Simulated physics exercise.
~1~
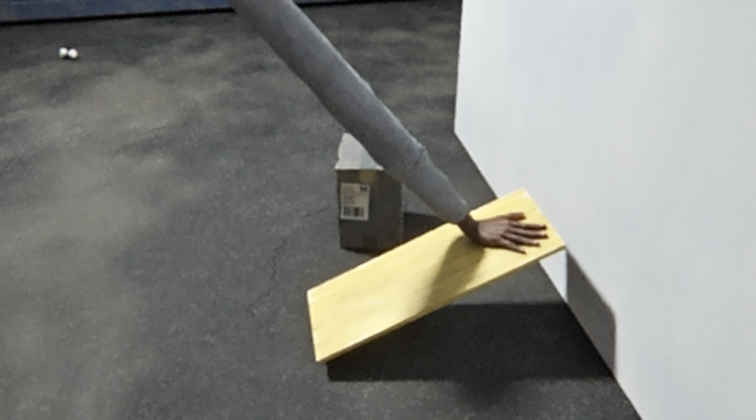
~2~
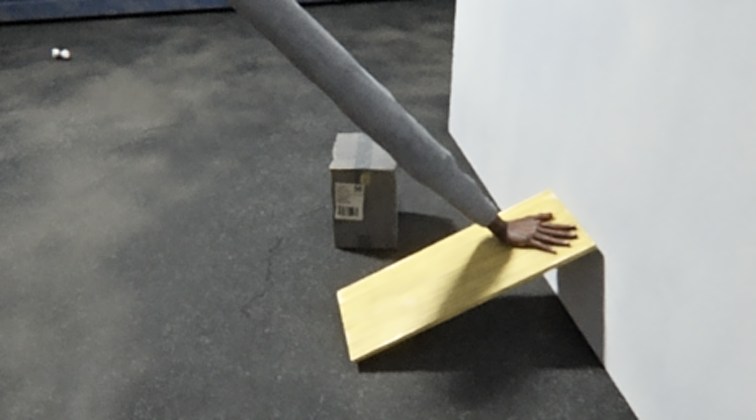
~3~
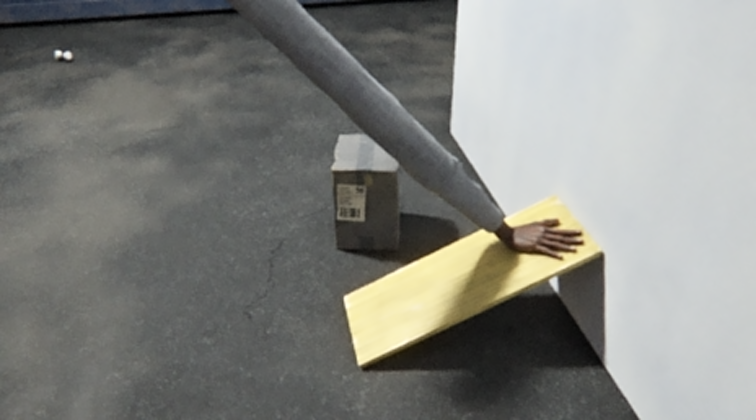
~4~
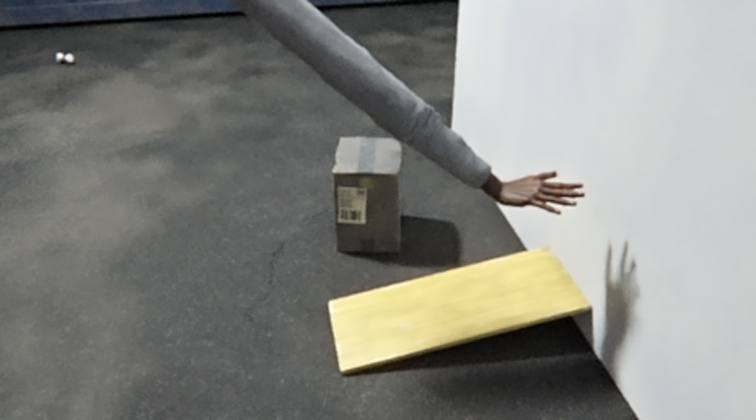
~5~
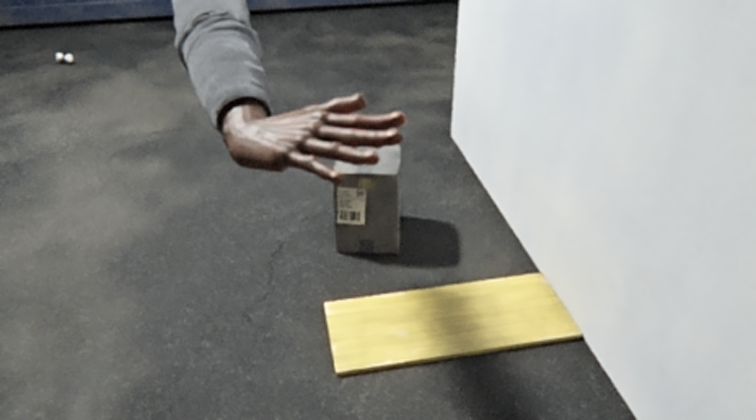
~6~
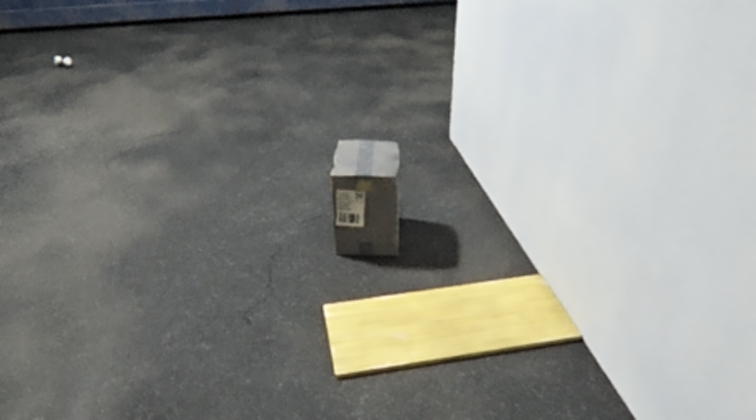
A yellow board leans at a slant against a white wall on the right, its upper end pressed by a hand in a grey sleeve, on a dark floor seen from above by a slightly swaying camera. A grey box with a label stands behind it, and two small white objects lie far off at the upper left. The hand shifts the board a little to the right, then holds it there. It lets go and draws back, and the board slips down the wall. The board ends flat on the floor, with the box unmoved and the arm gone.
